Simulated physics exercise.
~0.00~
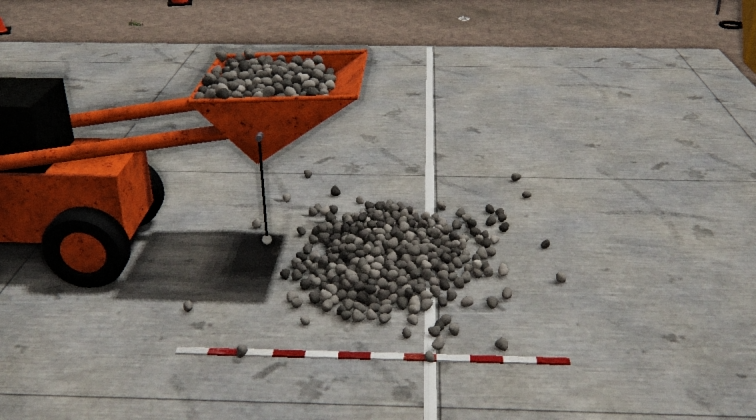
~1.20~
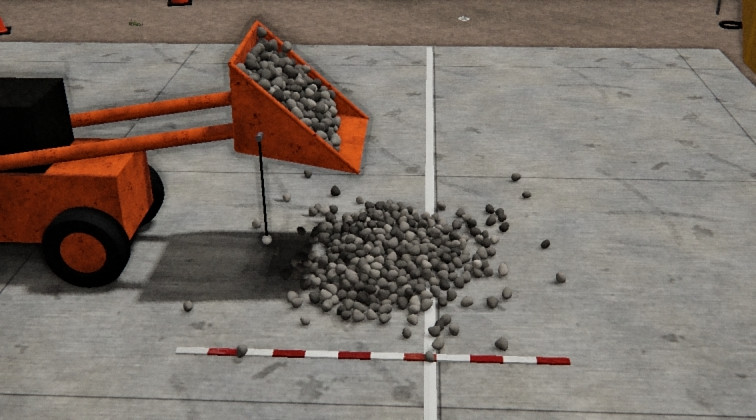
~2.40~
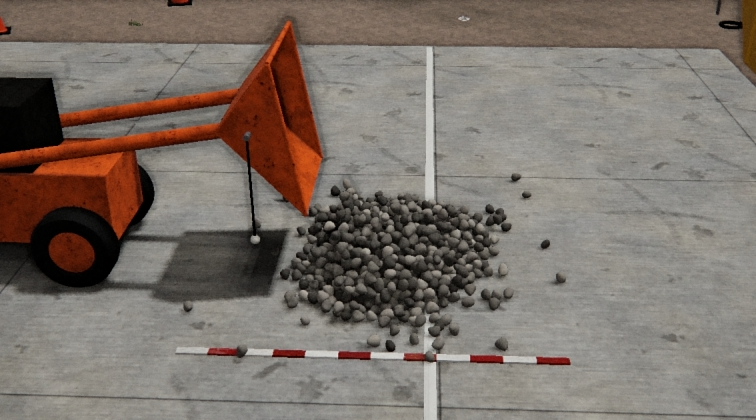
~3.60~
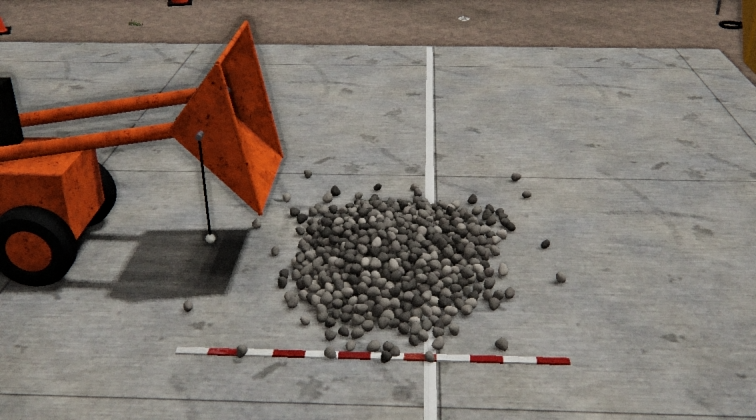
An orange loader with black wheels stands at the left of a pale concrete yard, its raised bucket heaped with rounded grey stones. Seen from slightly above and to the side, an earlier pile of similar stones lies at the centre, partly across a white painted line, behind a red and white striped staff. A white ball hangs beneath the bucket on a dark rod. The bucket tips forward to the right, and its stones empty onto the pile. Still tilted and now empty, it draws back left with the machine, leaving a broader, fuller heap straddling the line.
